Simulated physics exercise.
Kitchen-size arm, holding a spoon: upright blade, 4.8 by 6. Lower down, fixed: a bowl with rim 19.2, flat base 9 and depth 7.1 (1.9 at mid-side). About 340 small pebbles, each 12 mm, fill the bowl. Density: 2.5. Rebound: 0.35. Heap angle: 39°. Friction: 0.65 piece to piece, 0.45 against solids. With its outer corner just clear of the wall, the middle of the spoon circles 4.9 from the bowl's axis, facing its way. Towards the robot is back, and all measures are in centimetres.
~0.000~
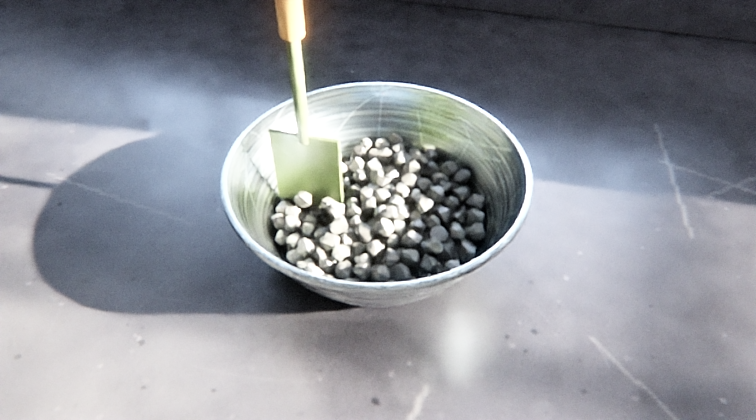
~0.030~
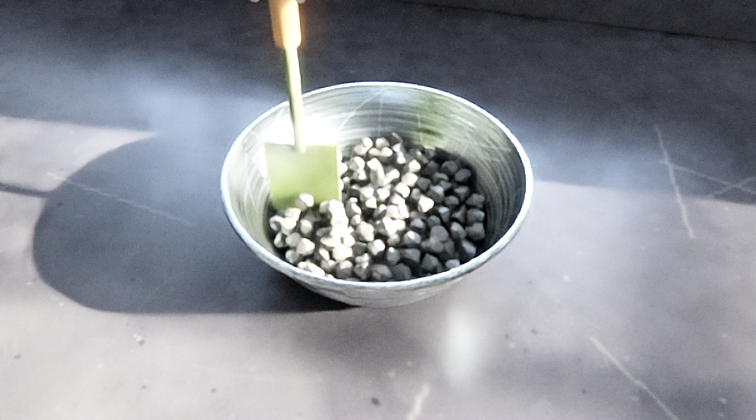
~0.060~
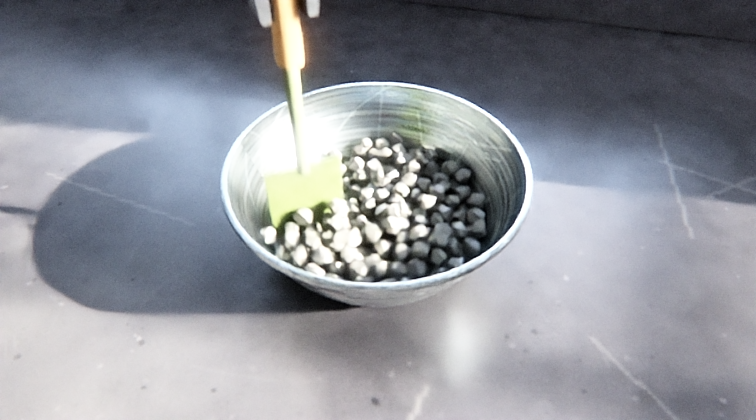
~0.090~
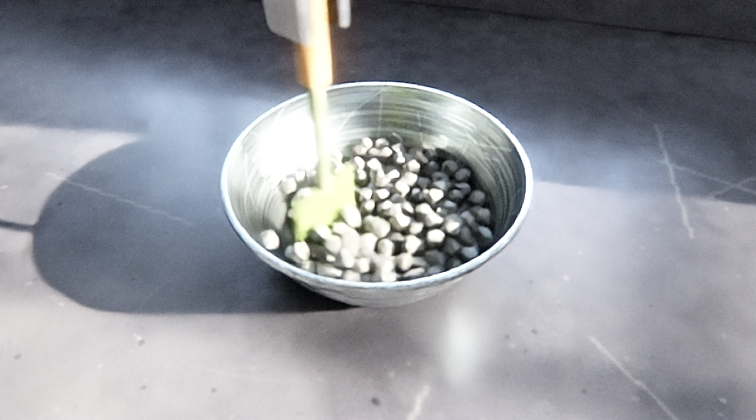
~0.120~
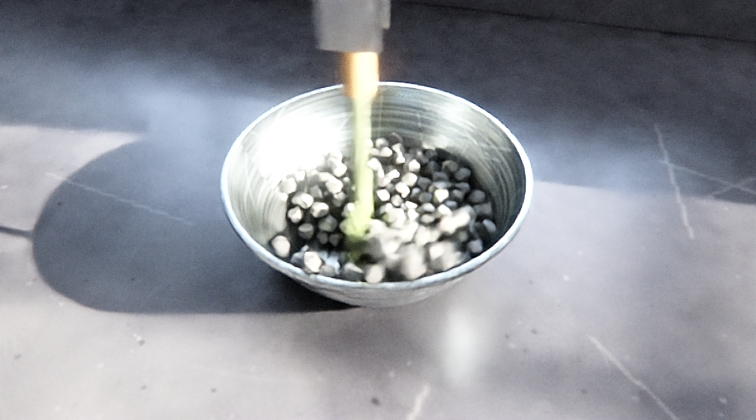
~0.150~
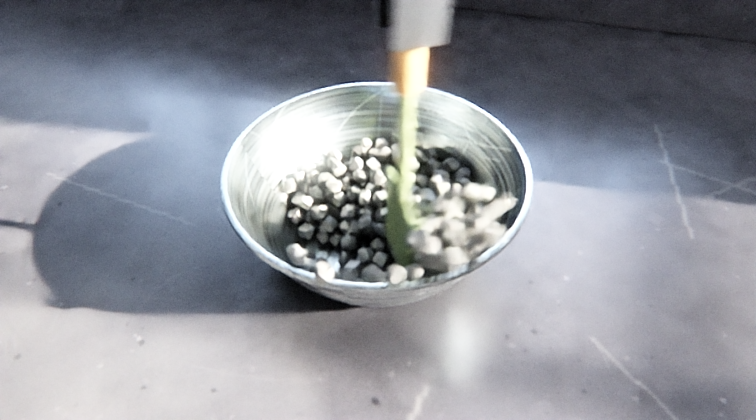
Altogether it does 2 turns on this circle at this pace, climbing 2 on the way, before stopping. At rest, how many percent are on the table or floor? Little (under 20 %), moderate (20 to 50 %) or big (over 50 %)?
Moderate.
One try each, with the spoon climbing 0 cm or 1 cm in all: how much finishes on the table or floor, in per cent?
Some 50 and some 40 per cent.
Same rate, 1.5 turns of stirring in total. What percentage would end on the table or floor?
It would be around 30 per cent.
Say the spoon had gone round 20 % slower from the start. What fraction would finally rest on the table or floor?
My guess is about 25 per cent.
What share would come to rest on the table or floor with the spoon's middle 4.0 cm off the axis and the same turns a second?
It would be close to 35 per cent then.
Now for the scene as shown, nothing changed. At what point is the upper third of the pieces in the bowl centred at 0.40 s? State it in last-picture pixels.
About (278, 177) in the last picture.
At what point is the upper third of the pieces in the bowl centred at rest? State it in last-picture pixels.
I'd put it at about (370, 201).
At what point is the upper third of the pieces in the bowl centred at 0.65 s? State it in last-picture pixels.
Roughly pixel (382, 202).
By 0.40 s, 353° round, highest piece 12 above the table; 261 in the bowl, 43 on the table or floor, 33 in flight or on the tool.
By 0.65 s, 225° round, highest piece 8 above the table; 226 in the bowl, 103 on the table or floor, 8 in flight or on the tool.
By 0.97 s, 0° round, highest piece 5 above the table; 225 in the bowl, 112 on the table or floor.
By 1.67 s, 0° round, highest piece 5 above the table; 225 in the bowl, 112 on the table or floor.
Final count, 225 in the bowl, 112 on the table or floor. That is 33 % on the table or floor.
